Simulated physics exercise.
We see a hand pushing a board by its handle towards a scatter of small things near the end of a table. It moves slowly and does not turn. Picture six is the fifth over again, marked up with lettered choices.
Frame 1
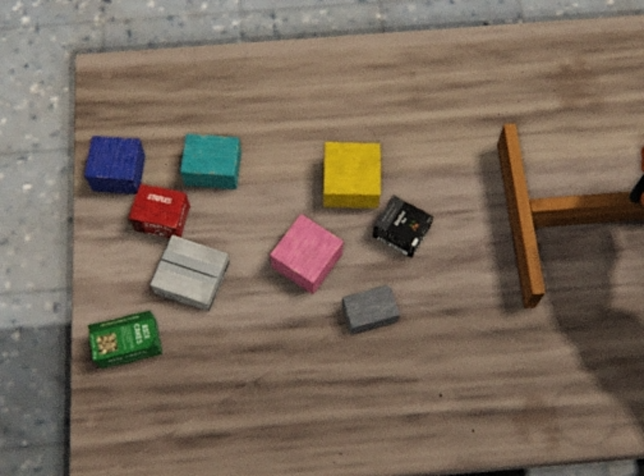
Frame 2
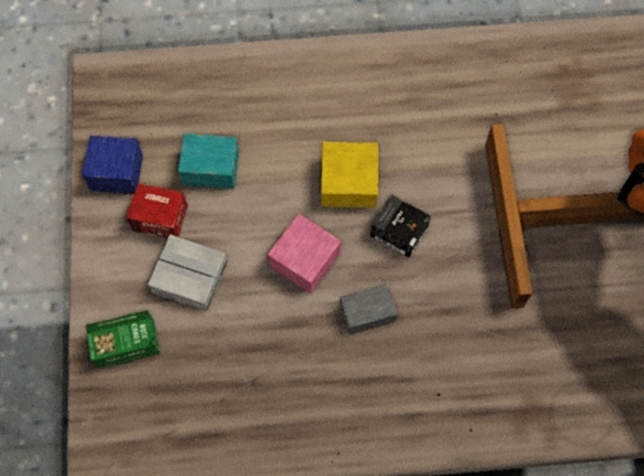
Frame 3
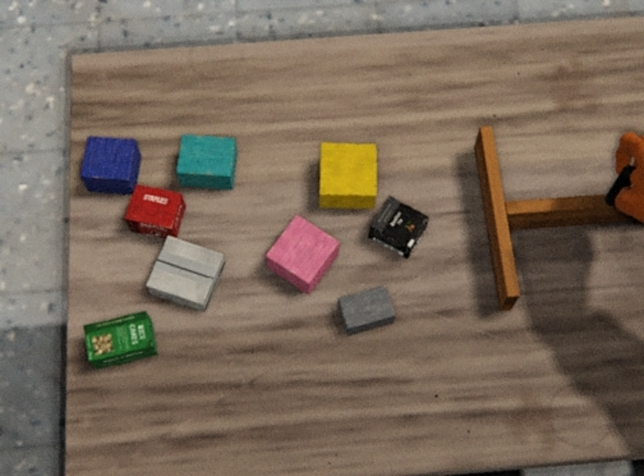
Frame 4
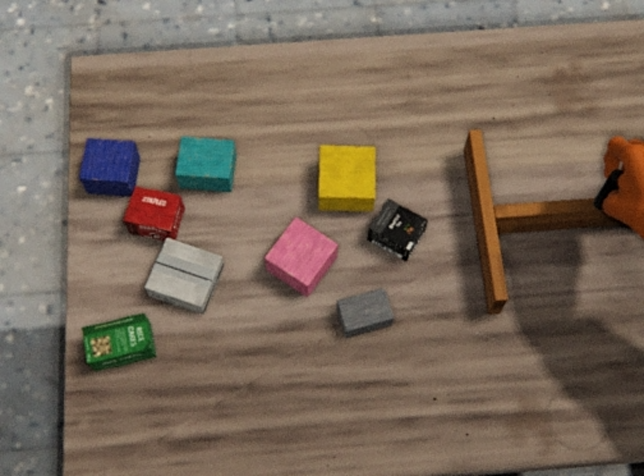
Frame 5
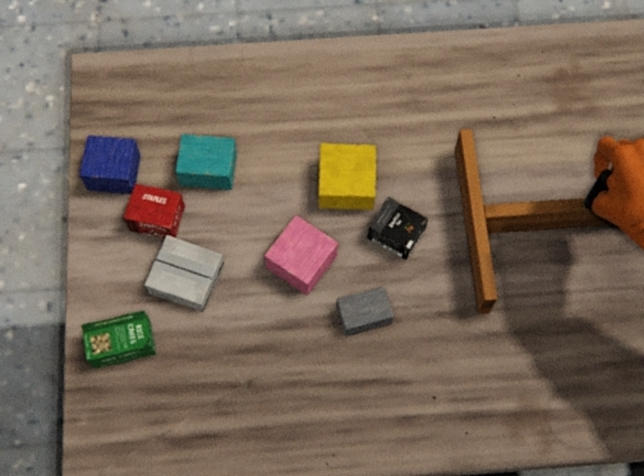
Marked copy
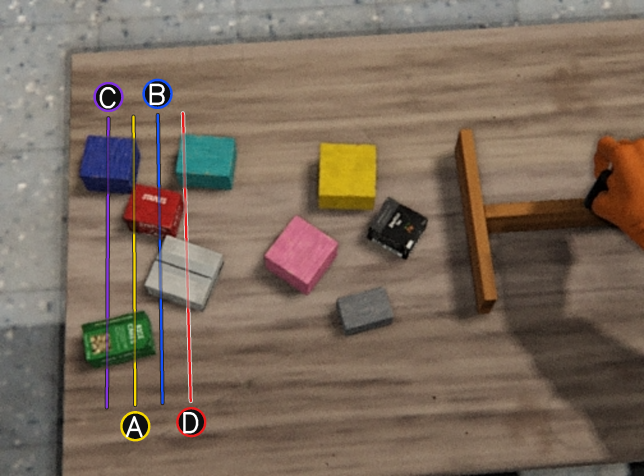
The clip opens on small coloured blocks and packets scattered across the left of a wooden table, with a T-shaped wooden board at the right. An orange hand comes further into view as it slowly pushes the board left by its handle, narrowing the gap while the scattered things stay put.
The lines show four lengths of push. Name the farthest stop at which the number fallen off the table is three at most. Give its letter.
It can go as far as B.
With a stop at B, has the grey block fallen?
By then, no.
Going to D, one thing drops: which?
The blue block.
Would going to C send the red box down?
By then, yes.
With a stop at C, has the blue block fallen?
Yes.
On the marked copy, A at (134, 252); B at (160, 251); C at (108, 254); D at (187, 249).
Taking B. A third of the way, board (364, 219); grey block (338, 309); yellow block (323, 180).
Two thirds of the way, board (248, 227); blue block (105, 166); white box (125, 293).
When it is over, board (160, 233); blue block over the edge; white box over the edge; two fallen.
As for the rest, A drops five; C drops six; D is within the limit but short.
